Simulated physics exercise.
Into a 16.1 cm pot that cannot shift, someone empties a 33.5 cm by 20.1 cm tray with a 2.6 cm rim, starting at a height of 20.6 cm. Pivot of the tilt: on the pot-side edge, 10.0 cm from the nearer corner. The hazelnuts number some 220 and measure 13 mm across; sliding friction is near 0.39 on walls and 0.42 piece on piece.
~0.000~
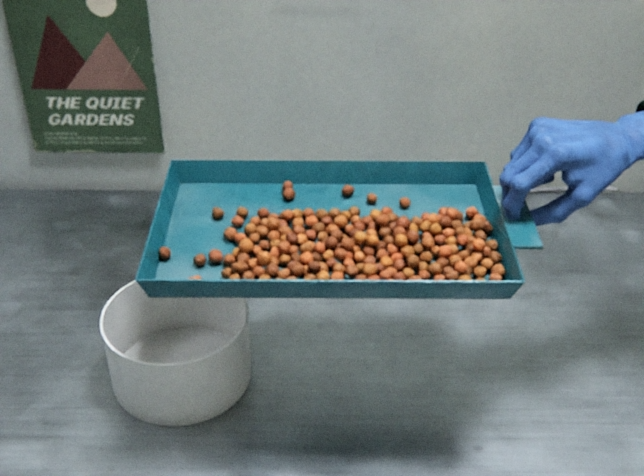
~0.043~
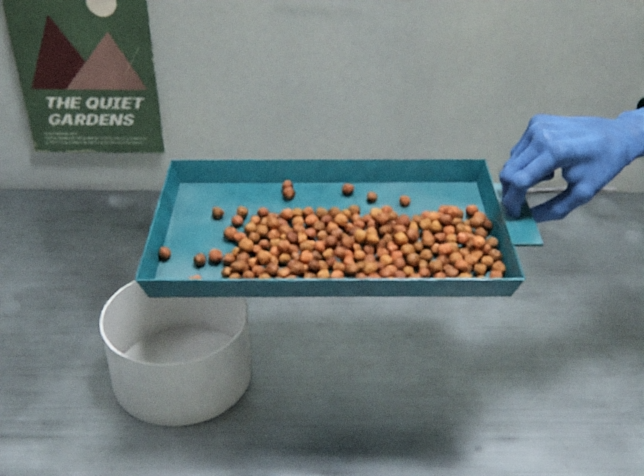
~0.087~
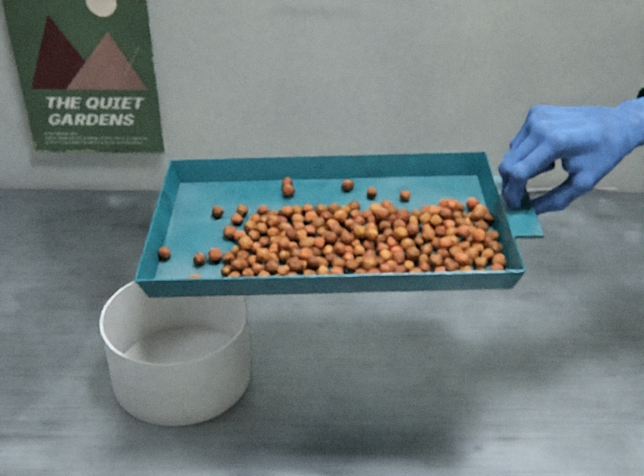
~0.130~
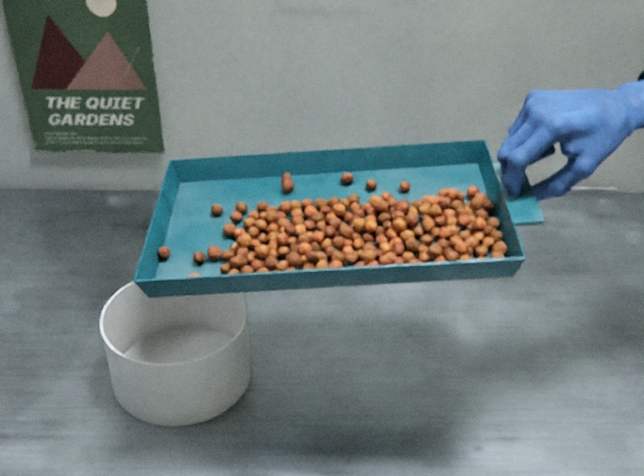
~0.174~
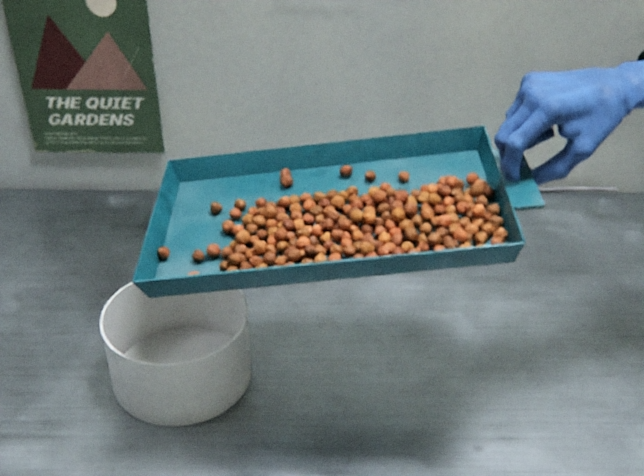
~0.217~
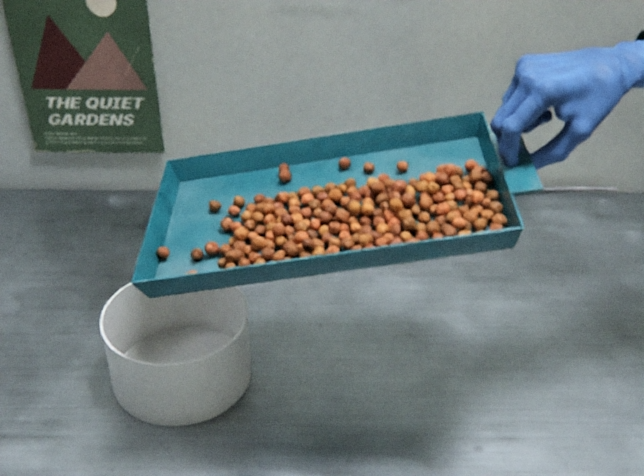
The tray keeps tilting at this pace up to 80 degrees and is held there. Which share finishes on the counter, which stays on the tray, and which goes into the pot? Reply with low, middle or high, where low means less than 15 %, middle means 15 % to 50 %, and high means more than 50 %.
My answer: Counter - high; left on the tray - low; pot - middle.
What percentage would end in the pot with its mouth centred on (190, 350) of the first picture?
I'd put it at around 15 per cent.
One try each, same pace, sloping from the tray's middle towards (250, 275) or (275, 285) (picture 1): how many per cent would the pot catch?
Near 5 and 5 percent, in that order.
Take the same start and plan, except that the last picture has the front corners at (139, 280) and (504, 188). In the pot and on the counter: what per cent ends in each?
Pot 20; counter 80.
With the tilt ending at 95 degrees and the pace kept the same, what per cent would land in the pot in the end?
35 per cent.
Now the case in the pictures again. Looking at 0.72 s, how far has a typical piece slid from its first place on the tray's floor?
Roughly 12 cm.
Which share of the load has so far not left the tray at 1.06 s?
Something like 90 percent, roughly.
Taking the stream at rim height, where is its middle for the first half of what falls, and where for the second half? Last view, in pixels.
Earlier half close to (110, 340), later half at (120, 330) in pixels.
Then, at 0.72 s, tilt 43 degrees; the tray holds 100 %, the pot 0 %.
After 1.06 s, tilt 66 degrees; the tray holds 90 %, the pot 5 %.
After 1.49 s, tilt 80 degrees; the tray holds 30 %, the pot 20 %.
In the end, at 2.9 s, counter 60 %, tray 0 %, pot 40 %.
